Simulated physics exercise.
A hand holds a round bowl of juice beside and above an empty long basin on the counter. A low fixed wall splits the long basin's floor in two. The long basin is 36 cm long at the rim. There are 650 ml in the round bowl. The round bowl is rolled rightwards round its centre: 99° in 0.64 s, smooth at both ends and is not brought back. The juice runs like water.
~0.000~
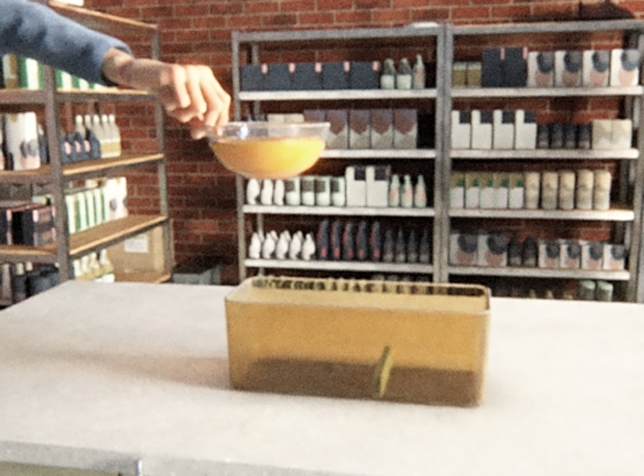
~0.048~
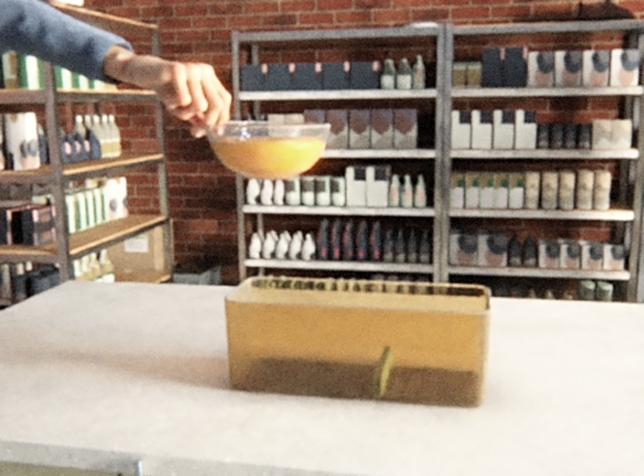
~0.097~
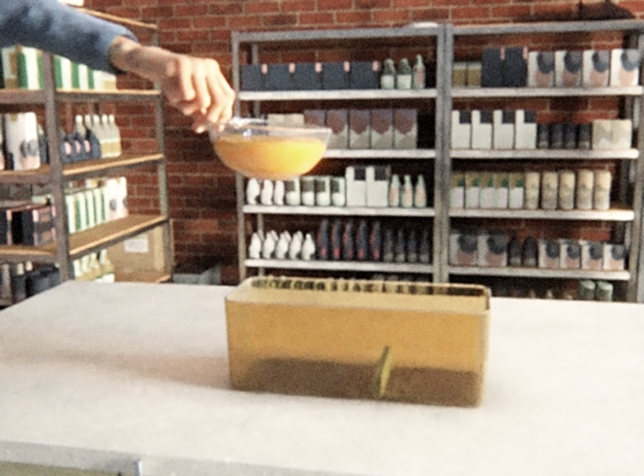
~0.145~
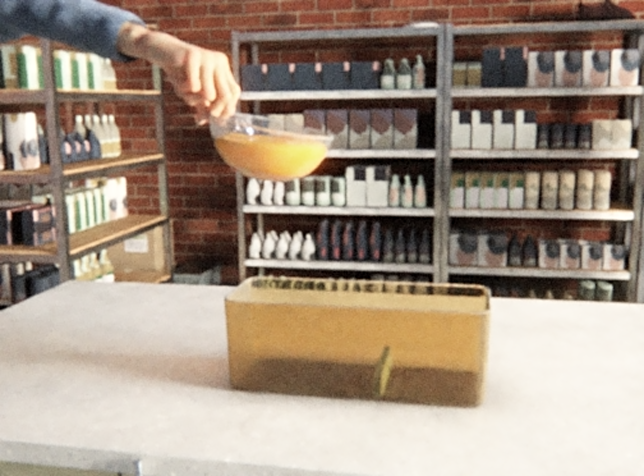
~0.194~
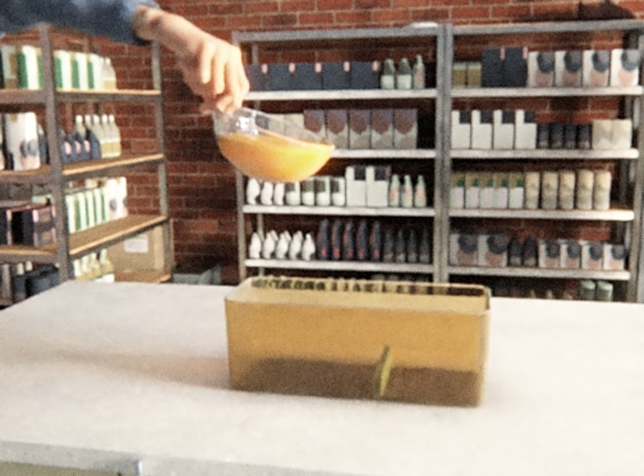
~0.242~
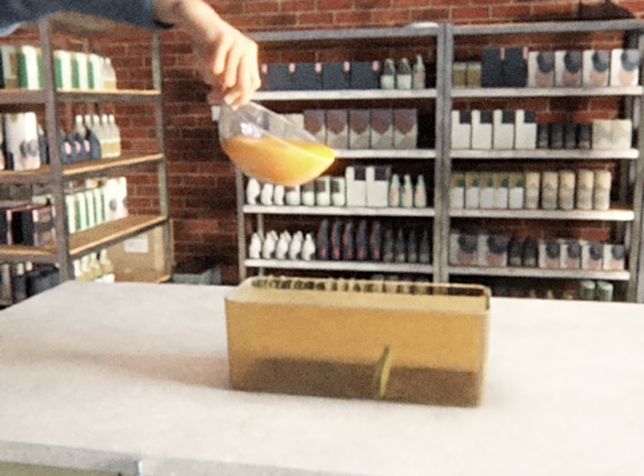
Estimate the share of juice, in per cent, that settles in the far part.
Roughly 35 per cent is past the wall.
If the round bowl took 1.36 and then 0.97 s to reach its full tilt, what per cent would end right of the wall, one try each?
In turn about 50 and 45 per cent.
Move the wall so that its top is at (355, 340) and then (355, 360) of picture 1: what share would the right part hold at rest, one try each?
In turn about 75 and 65 per cent.
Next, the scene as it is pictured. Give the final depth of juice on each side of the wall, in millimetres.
Some 16 mm on the left and 14 mm on the right.
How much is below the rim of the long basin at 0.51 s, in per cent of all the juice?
Near 24 in a hundred.
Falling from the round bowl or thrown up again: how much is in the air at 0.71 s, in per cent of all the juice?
Near 6 in a hundred.
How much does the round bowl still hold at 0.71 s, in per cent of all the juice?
About 0 per cent.
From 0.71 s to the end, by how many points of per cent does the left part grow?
Near 7 in a hundred.
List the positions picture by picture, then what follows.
It leans 0°; its right rim is at (327, 126); the juice meets the walls at (216, 140) and (323, 140); the long basin's rim runs from (237, 290) to (489, 301); the wall's top is at (383, 361), in the first picture.
It leans 1°; its right rim is at (328, 127); the juice meets the walls at (217, 140) and (324, 141), in the second picture.
It leans 6°; its right rim is at (329, 132); the juice meets the walls at (218, 138) and (324, 143), in the third picture.
It leans 12°; its right rim is at (331, 139); the juice meets the walls at (220, 136) and (326, 146), in the fourth picture.
It leans 21°; its right rim is at (332, 149); the juice meets the walls at (223, 136) and (329, 148), in the fifth picture.
It leans 31°; its right rim is at (331, 161); the juice meets the walls at (227, 138) and (331, 154); 2 per cent is over the edge, in the sixth picture.
Then, 0.51 s in, the tilt is 89° and 13 per cent is still to pour, 12 is left of the wall and 12 right of it.
Then, 0.71 s in, the tilt is 99° and 0 per cent is still to pour, 55 is left of the wall and 39 right of it.
Then, 0.92 s in, the tilt is 99° and 0 per cent is still to pour, 61 is left of the wall and 35 right of it.
Then, 1.14 s in, the tilt is 99° and 0 per cent is still to pour, 62 is left of the wall and 35 right of it.
Finally, 62 per cent lies left of the wall, 35 right of it and 3 outside.
